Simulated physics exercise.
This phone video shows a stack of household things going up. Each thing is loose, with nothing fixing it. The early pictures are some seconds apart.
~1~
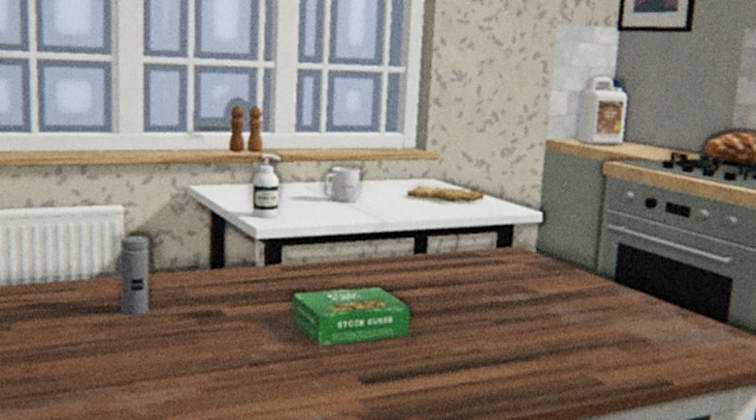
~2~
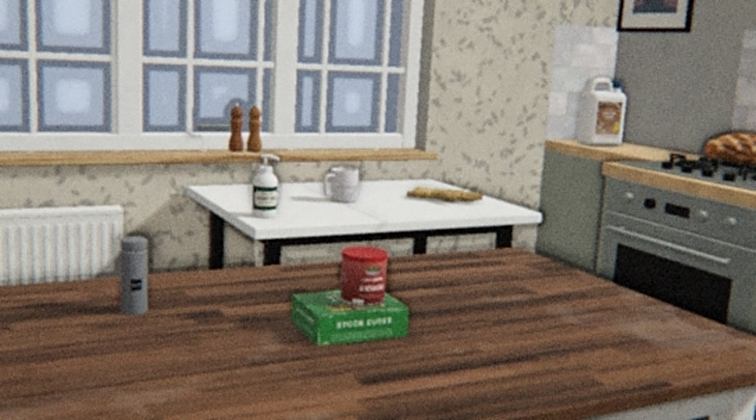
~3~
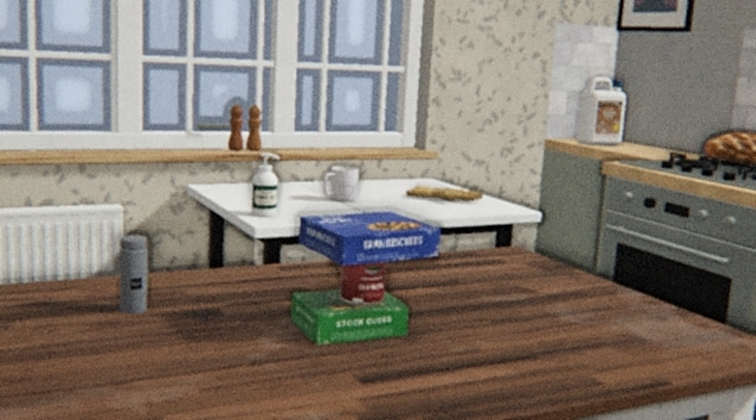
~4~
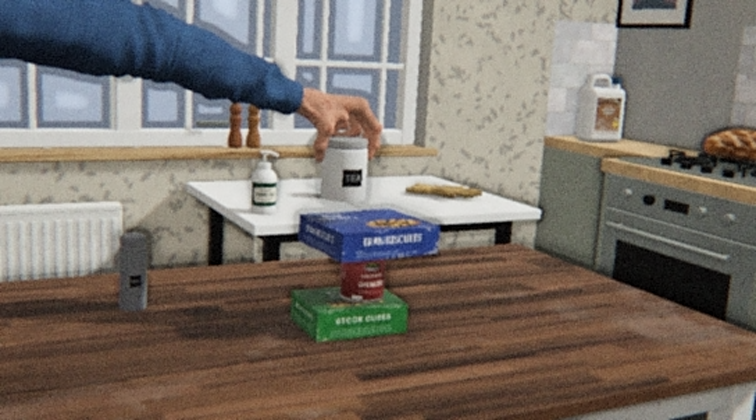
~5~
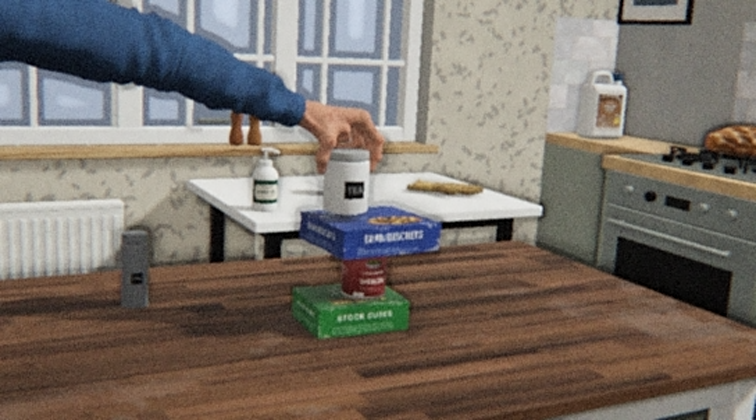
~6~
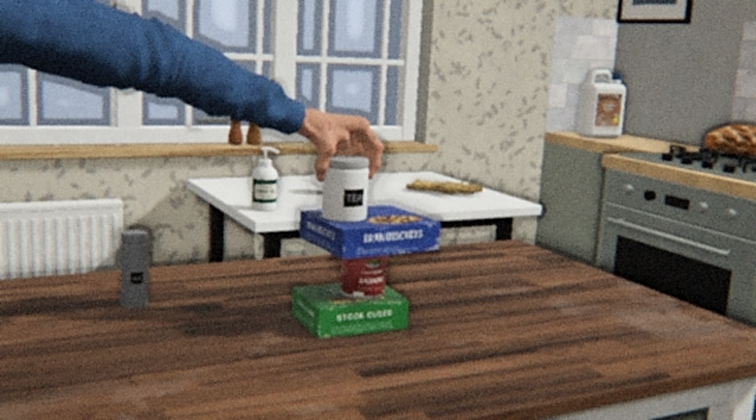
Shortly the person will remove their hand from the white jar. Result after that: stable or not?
Stable.
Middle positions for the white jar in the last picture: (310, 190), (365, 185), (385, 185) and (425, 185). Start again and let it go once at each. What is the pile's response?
The pile goes down on try one, does not fall on try two, does not fall on try three and goes down on try four.
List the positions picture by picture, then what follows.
In the first frame, the last thing is not in view yet; grey shaker (135, 276).
In the second frame, the last thing is not in view yet; red pot (364, 276).
In the third frame, the last thing is not in view yet; grey shaker (134, 275).
In the fourth frame, still above its spot; white jar (344, 168); red pot (363, 272).
In the fifth frame, still above its spot; white jar (346, 180); grey shaker (135, 269).
In the sixth frame, set down, still held; white jar (345, 188); red pot (364, 268).
Then, 0.20 s after the last picture, nothing has stirred.
Then, 0.40 s after the last picture, white jar resting near (345, 188).
At rest, all 5 in place. Seen from the same camera at the end, white jar near (345, 188). The pile stays up.
